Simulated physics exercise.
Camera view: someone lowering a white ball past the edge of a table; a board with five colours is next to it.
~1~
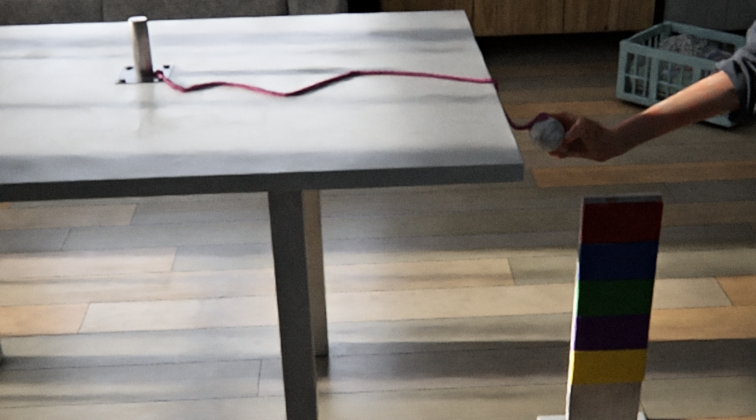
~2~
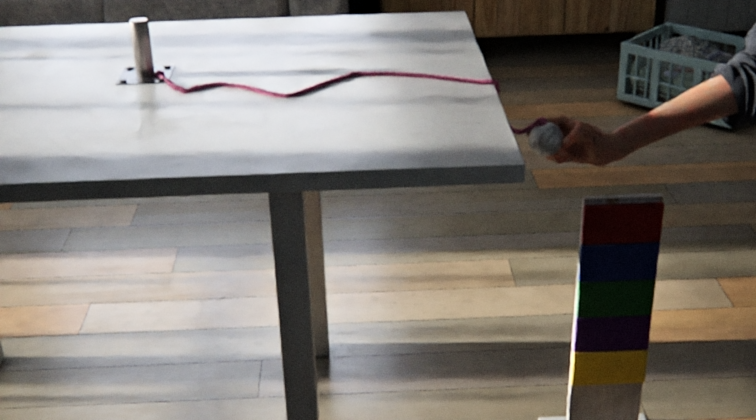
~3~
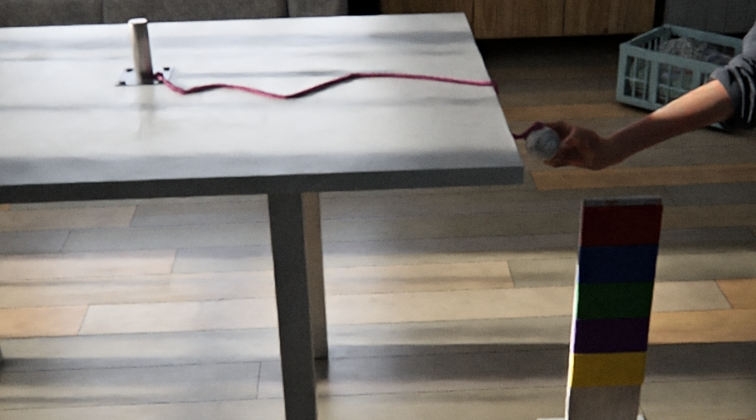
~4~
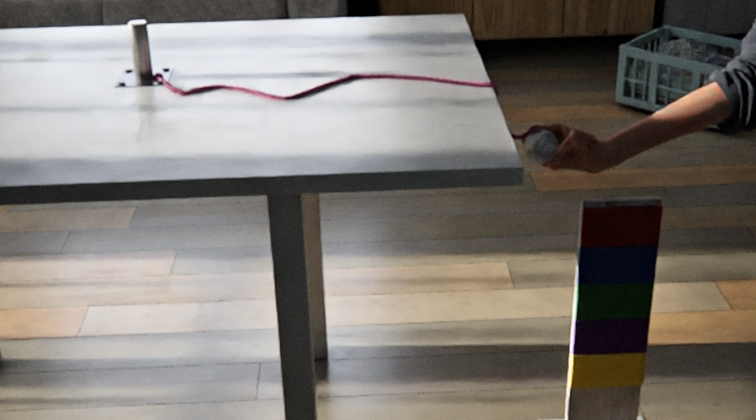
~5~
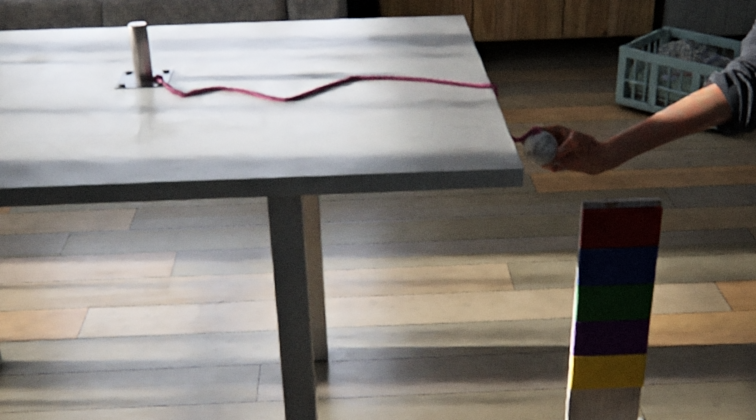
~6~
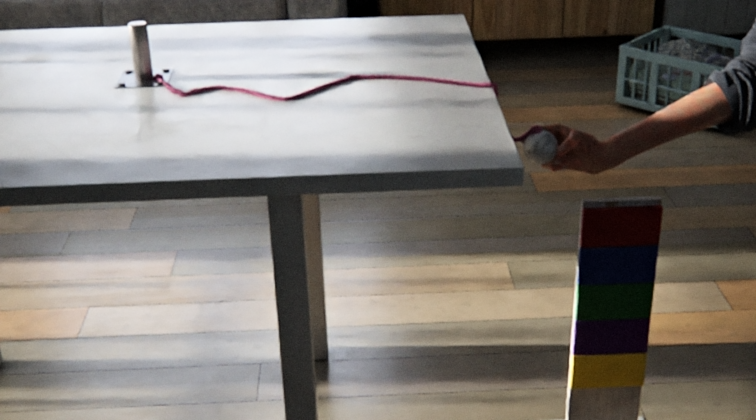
Hand holding a white ball on a red cord beside a table edge, barely moving, near a colour-banded upright post.
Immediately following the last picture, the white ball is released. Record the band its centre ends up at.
Centre ends at blue.
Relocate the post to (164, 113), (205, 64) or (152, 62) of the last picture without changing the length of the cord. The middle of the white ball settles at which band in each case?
First try: Green; second try: Green; third try: Blue.
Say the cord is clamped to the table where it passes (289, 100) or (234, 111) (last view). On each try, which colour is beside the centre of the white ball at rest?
For the first place it's red, and for the second red.
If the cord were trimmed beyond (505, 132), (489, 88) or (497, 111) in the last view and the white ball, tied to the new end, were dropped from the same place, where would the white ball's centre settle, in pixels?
First try near (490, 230), second near (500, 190), third near (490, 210).
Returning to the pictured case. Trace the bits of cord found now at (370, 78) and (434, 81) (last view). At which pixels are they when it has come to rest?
They finish close to (457, 86) and close to (494, 120).
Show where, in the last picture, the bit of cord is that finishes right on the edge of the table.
The point at (406, 78).
A little later, ball near (474, 258); level with blue.
Next, ball near (508, 264); level with blue.
When it is over, ball near (495, 265); level with blue. Its middle rests at the blue band.
